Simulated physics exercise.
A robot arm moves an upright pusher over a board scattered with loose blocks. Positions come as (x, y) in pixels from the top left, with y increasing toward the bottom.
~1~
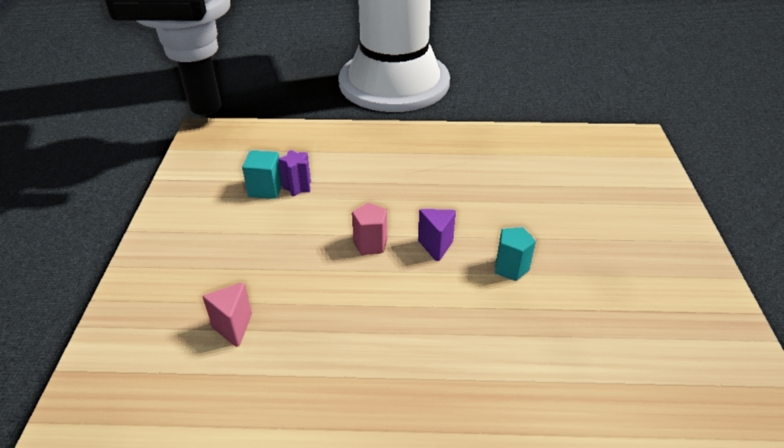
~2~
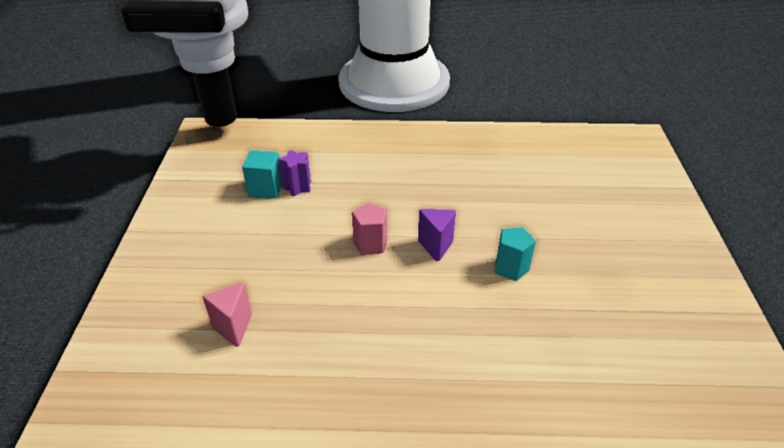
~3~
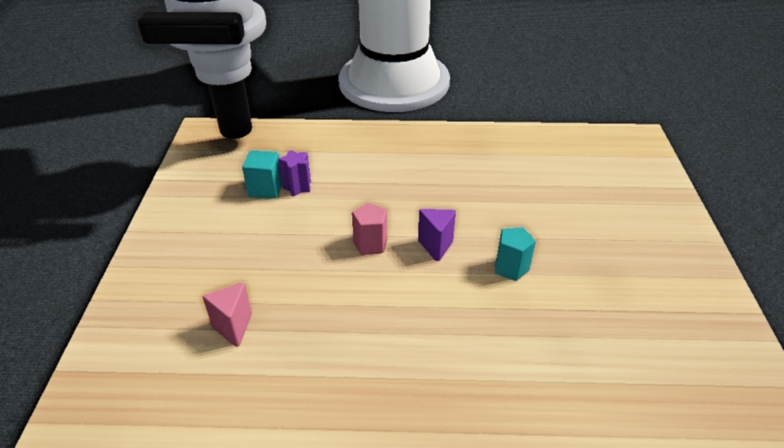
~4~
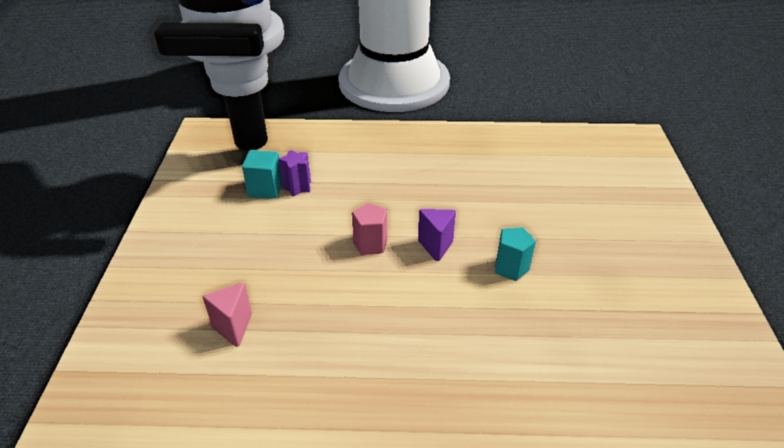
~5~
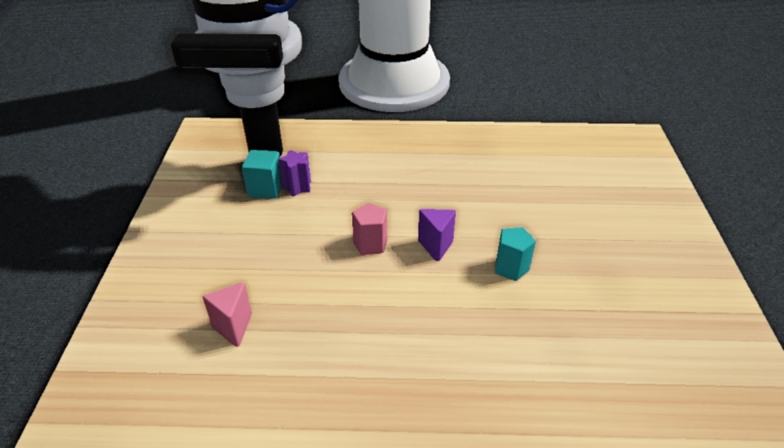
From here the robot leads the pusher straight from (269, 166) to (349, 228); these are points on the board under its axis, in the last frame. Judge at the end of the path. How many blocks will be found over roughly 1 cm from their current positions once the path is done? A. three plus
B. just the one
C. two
A
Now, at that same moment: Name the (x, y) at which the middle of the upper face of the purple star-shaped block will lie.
I'd say the purple star-shaped block ends with its top centre at (375, 208).
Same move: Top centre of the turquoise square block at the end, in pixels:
About (261, 170).
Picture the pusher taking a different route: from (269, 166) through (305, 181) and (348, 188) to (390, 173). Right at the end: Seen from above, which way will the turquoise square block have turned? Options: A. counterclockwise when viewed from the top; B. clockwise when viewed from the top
The correct letter is B.
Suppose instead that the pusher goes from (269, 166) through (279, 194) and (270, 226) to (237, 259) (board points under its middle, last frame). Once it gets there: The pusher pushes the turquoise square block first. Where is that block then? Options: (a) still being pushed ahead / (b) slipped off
That would be a.
On the path given first. One third of the way, pusher (292, 173); turquoise square block (261, 170), turned 35° clockwise; purple star-shaped block (311, 167).
Two thirds of the way, pusher (319, 193); turquoise square block (261, 170), turned 40° clockwise; purple star-shaped block (340, 188).
At the end, pusher (348, 215); turquoise square block (261, 170), turned 40° clockwise; purple star-shaped block (375, 208); pink pentagon (391, 226), turned 25° clockwise; purple triangular piece unmoved.
